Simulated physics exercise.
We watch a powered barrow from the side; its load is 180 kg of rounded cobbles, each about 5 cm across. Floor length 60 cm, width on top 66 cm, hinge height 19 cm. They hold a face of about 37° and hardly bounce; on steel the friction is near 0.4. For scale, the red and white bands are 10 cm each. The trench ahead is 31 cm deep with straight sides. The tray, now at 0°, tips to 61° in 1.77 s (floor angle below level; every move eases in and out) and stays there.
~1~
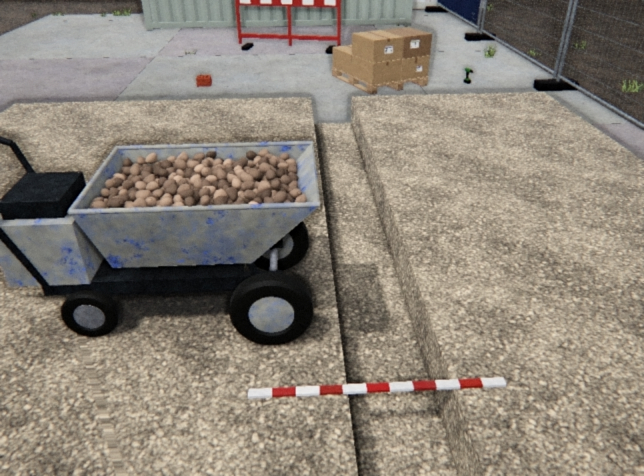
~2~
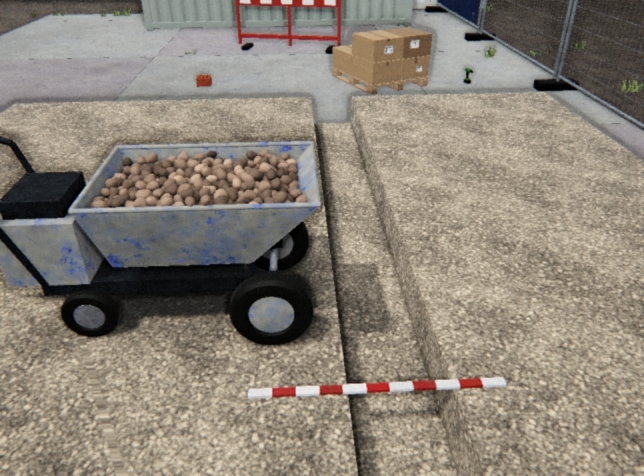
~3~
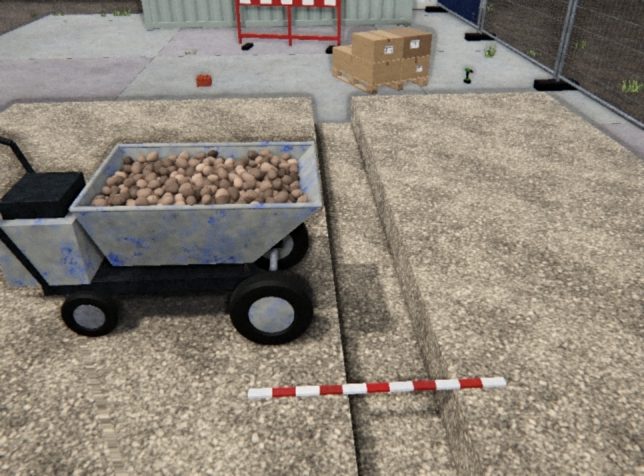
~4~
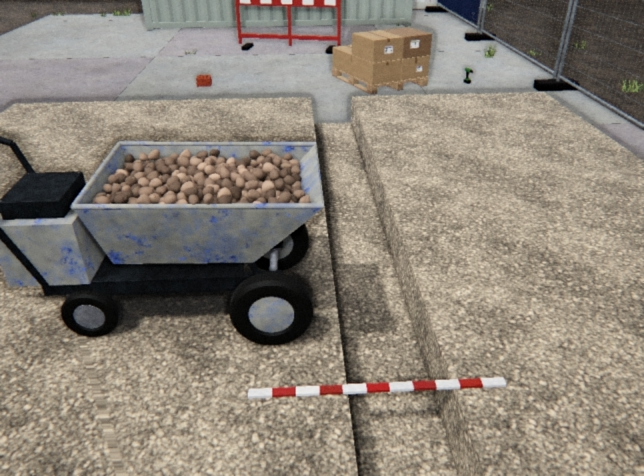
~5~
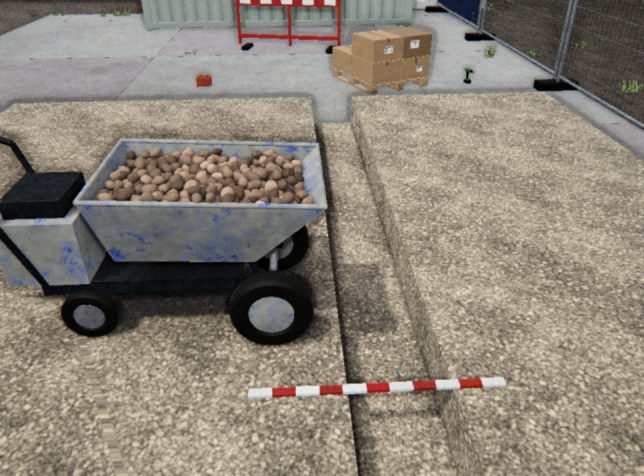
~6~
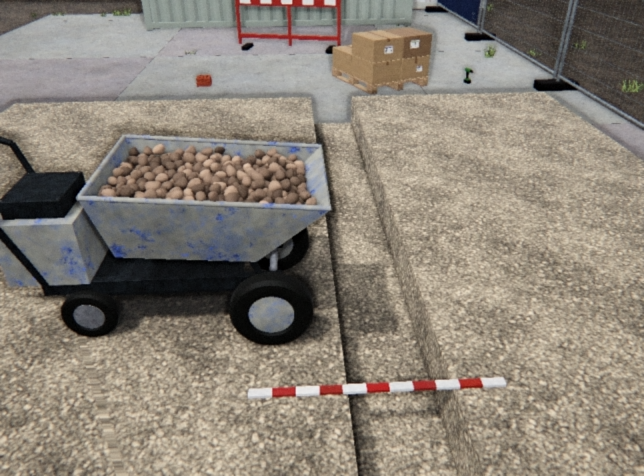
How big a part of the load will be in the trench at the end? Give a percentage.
Close to 61 in a hundred.
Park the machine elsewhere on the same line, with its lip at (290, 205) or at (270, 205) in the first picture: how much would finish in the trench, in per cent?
Near 85 per cent from the first place, 95 from the second.
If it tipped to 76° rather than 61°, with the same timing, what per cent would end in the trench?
In that case some 55 per cent.
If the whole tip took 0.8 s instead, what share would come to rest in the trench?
In that case some 50 per cent.
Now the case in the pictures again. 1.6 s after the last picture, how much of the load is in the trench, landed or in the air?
Some 15 per cent.
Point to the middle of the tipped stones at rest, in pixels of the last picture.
Their middle is at about (412, 320).
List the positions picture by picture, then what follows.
In the first picture, the tray is at 0°, its lip at (319, 205); the top of the load is at (201, 170).
The second picture shows lip at (320, 205), floor tilted 0°, highest stones at (194, 169).
In the third picture, the tray is at 1°, its lip at (321, 205); the top of the load is at (196, 168).
The fourth picture shows lip at (323, 206), floor tilted 2°, highest stones at (198, 167).
In the fifth picture, the tray is at 3°, its lip at (326, 207); the top of the load is at (179, 165).
In the sixth picture, the tray is at 5°, its lip at (330, 209); the top of the load is at (165, 162).
Then, 1.0 s after the last picture the floor is at 52°, 99 % in the tray, 1 % in the trench; the foremost stones are at (400, 254).
Then, 1.6 s after the last picture the floor is at 61°, 62 % in the tray, 17 % in the trench, 21 % past the trench; the foremost stones are at (488, 285).
Then, 1.9 s after the last picture the floor is at 61°, 35 % in the tray, 27 % in the trench, 38 % past the trench; the foremost stones are at (555, 291).
Then, 3.9 s after the last picture the floor is at 61°, 0 % in the tray, 61 % in the trench, 39 % past the trench; the foremost stones are at (578, 279).
